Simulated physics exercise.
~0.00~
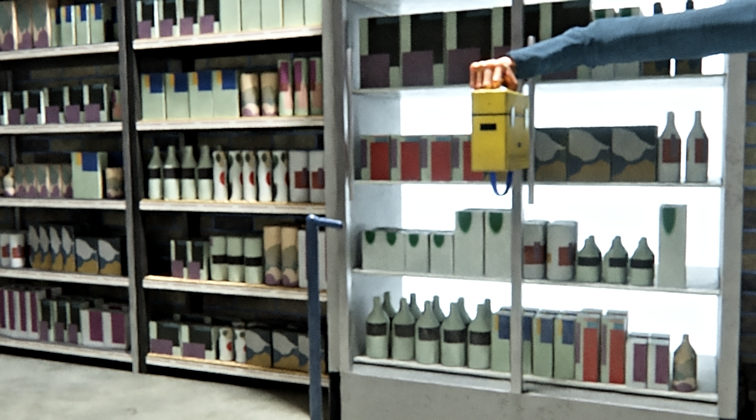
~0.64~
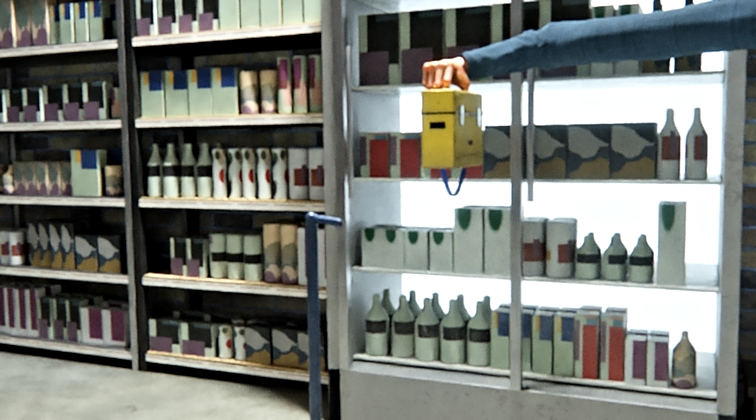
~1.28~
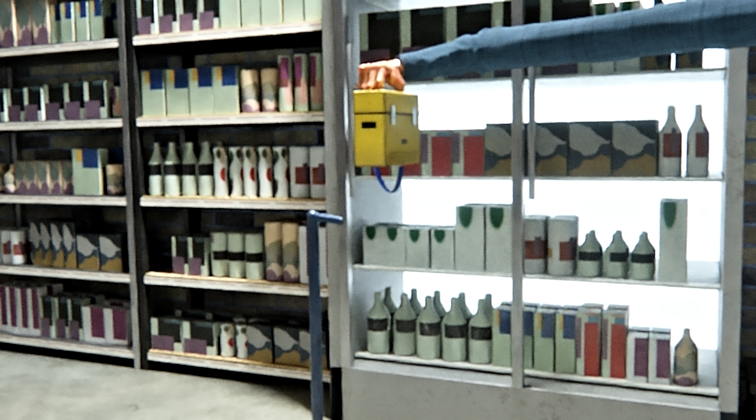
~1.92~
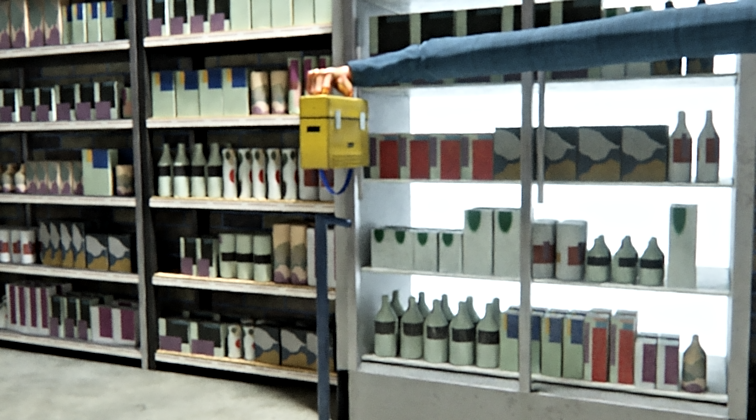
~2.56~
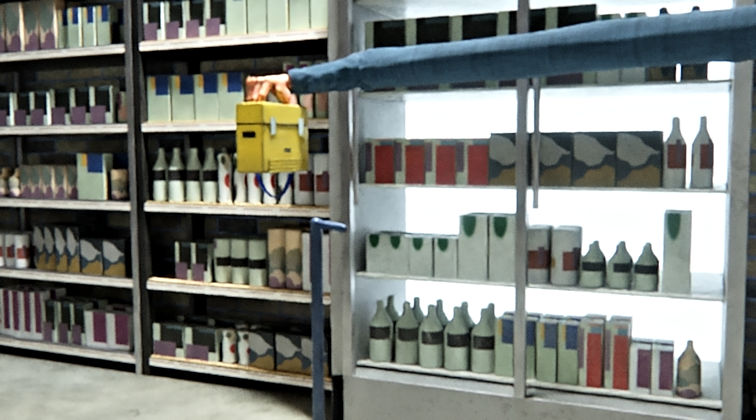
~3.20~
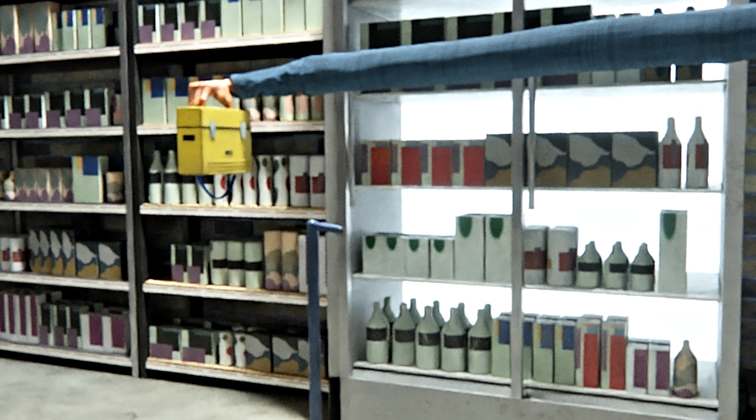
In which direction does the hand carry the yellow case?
The hand carries the yellow case to the left, from in front of the lit shelves toward the darker ones.
